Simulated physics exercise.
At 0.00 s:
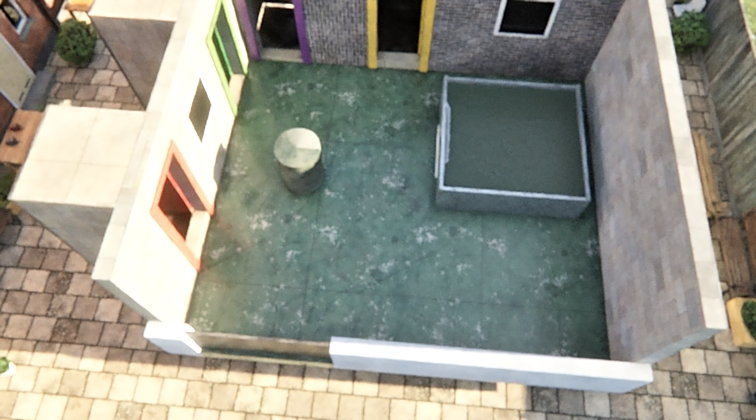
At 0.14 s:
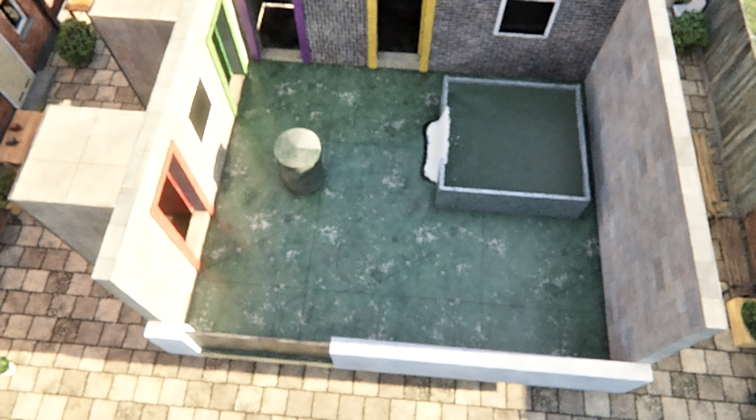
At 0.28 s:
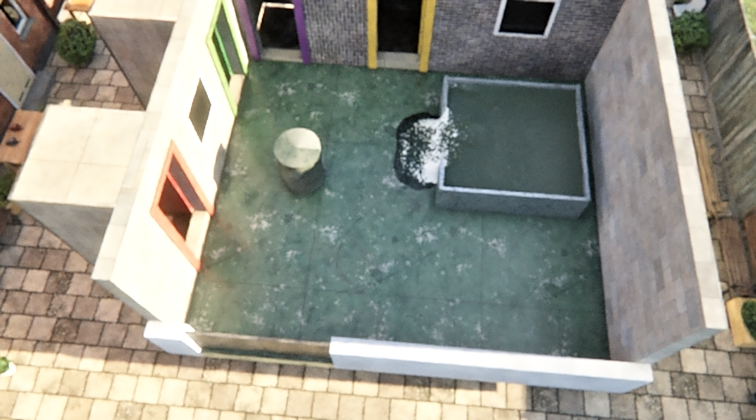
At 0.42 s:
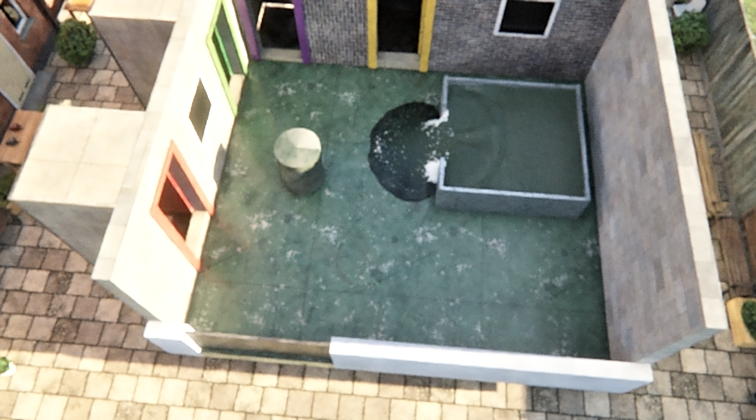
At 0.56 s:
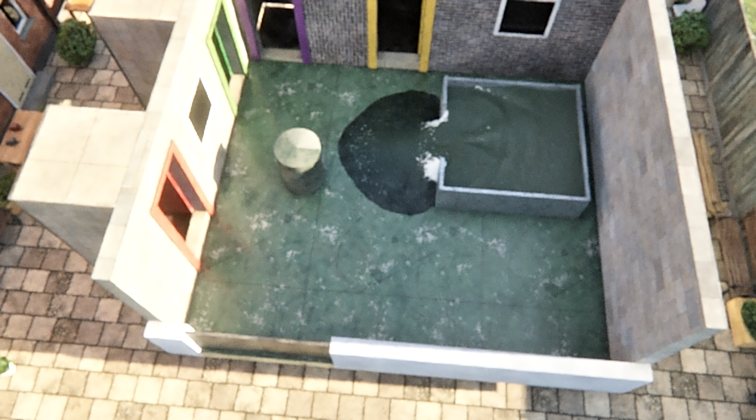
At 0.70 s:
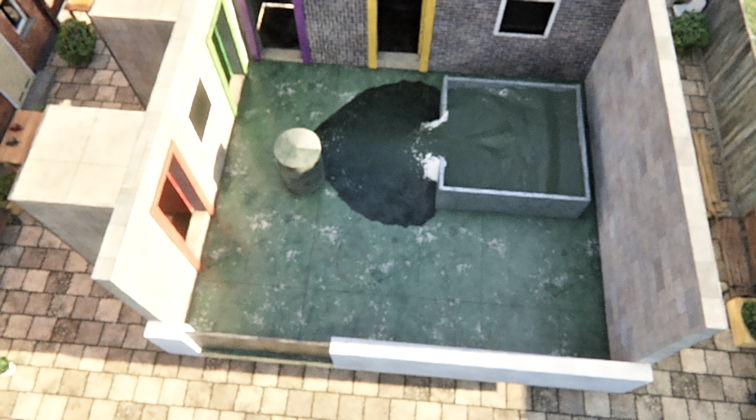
Dark water bursting through the left side of an open tank and spreading leftward across the green floor of a walled yard.
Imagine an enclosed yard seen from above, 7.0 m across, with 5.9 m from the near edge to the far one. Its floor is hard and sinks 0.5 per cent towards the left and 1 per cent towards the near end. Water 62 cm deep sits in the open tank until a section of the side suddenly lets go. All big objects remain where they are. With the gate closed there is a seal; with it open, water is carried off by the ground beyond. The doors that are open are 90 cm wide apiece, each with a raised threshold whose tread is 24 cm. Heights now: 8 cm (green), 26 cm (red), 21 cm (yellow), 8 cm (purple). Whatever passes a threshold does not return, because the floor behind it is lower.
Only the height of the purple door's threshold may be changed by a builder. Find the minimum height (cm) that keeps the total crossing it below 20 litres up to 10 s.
The minimum is roughly 17 cm.
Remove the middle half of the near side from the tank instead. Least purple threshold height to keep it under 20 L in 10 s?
About 11.5 cm.
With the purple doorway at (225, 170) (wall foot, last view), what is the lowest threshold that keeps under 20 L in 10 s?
Roughly 11.5 cm, give or take.
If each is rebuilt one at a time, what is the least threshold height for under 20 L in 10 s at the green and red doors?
About 26 cm at green and 12.5 cm at red.
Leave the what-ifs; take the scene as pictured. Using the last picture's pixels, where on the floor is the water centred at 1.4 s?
My guess is close to (467, 153).
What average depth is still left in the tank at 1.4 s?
It averages close to 47 centimetres.
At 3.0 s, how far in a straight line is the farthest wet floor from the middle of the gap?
Reach: Approx. 5.6 m.
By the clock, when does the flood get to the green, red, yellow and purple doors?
Green 1.4 s, red 2.0 s, yellow 1.2 s, purple 1.6 s.
After 1.4 s water covers 30 % of the floor, deepest (38 cm) near (434, 149); it has not reached the purple door.
After 3.0 s water covers 50 % of the floor, deepest (36 cm) near (247, 106); 16 cm at the purple door, 15 litres in over its 8 cm threshold.
After 10.0 s water covers 95 % of the floor, deepest (16 cm) near (184, 336); 8 cm at the purple door, 131 litres in over its 8 cm threshold.
At the purple door as built, the water arrived by 1.7 s and peaked near 18 cm at 4.0 s.
With a threshold of 15 cm, 32 litres would have come in within the 10 s; with 20.5 cm, 8 litres. So under 20 litres takes about 17 cm.
